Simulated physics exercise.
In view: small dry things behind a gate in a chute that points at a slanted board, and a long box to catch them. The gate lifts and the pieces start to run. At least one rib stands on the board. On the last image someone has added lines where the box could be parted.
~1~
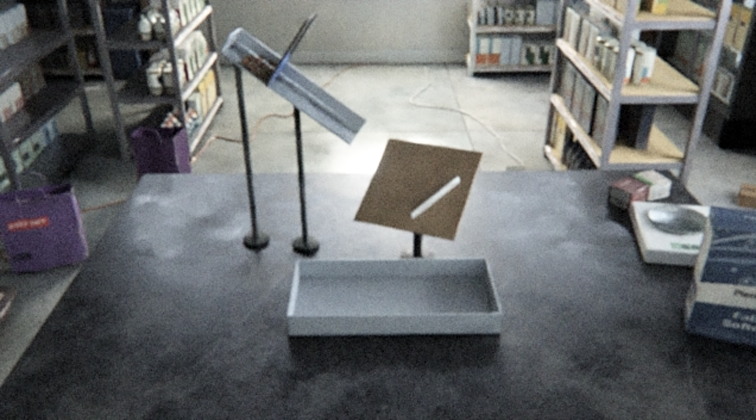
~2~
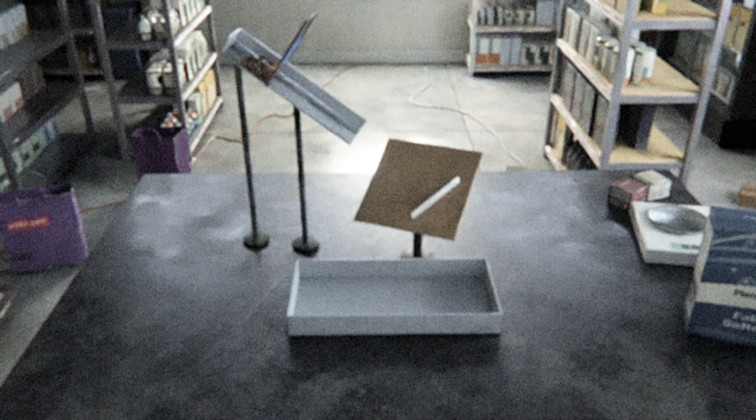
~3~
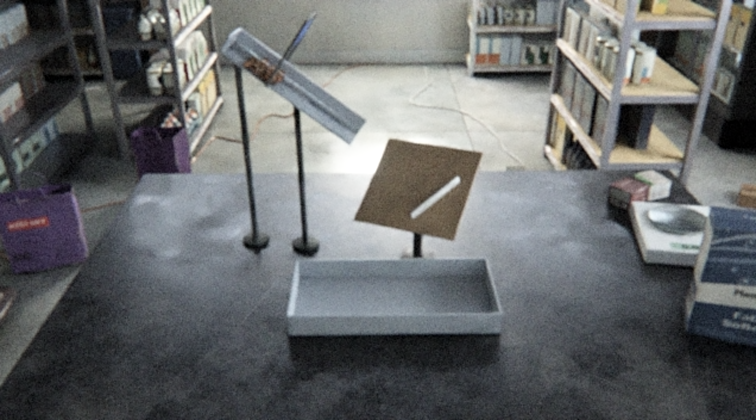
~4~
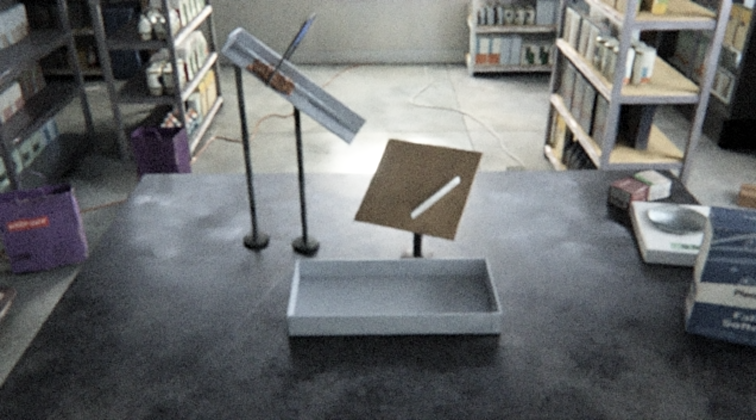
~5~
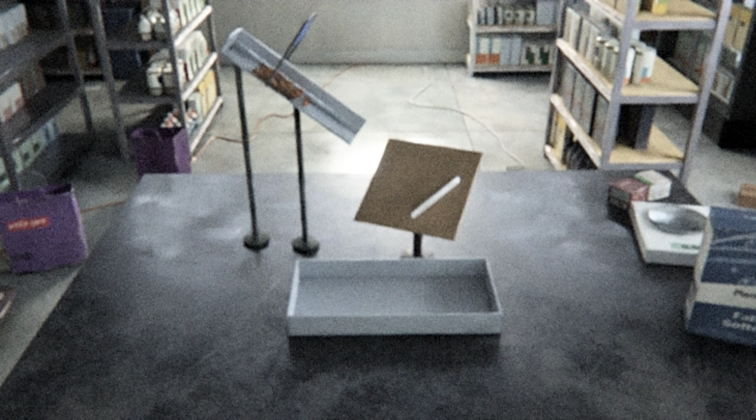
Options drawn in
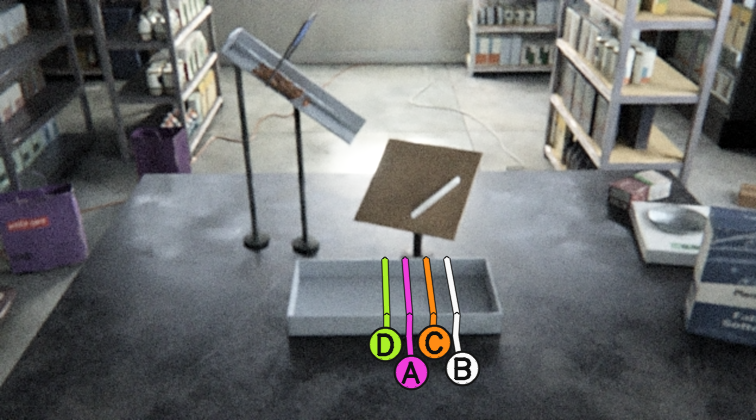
In a storeroom lined with shelves, a gate lifted on a raised, sloping chute, and small brown bits slid partway down it toward the right, above a tilted brown board and an empty box.
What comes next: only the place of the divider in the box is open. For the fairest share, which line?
The best line is D.
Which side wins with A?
More lands on the left.
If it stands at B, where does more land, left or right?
More lands on the left.
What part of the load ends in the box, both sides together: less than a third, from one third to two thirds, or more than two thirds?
More than two thirds.
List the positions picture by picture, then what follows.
The first frame shows load behind the gate at (263, 65), bits of dog kibble; lip of the chute at (354, 140), sloping gently.
The second frame shows middle of the board at (419, 185), tilted fairly steeply; middle of its low edge at (402, 229); of its high edge at (435, 145).
The third frame shows front corners of the box at (288, 316) and (501, 313), empty; front of the load at (278, 80).
The fourth frame shows middle of the load at (272, 74); its front at (289, 93), about a quarter of the way to the lip; rib from (458, 176) to (411, 214).
The fifth frame shows middle of the load at (280, 80); its front at (306, 103), about a third of the way to the lip.
On the marked copy, line A crosses the front rim at (409, 314); line B crosses the front rim at (456, 314); line C crosses the front rim at (433, 314); line D crosses the front rim at (386, 315).
Choosing A, of what is caught, nearly all on the left of the divider, a small part on the right.
Choosing B, of what is caught, all on the left of the divider, none on the right.
Choosing C, of what is caught, all on the left of the divider, none on the right.
Choosing D, of what is caught, about a third on the left of the divider, about two thirds on the right.
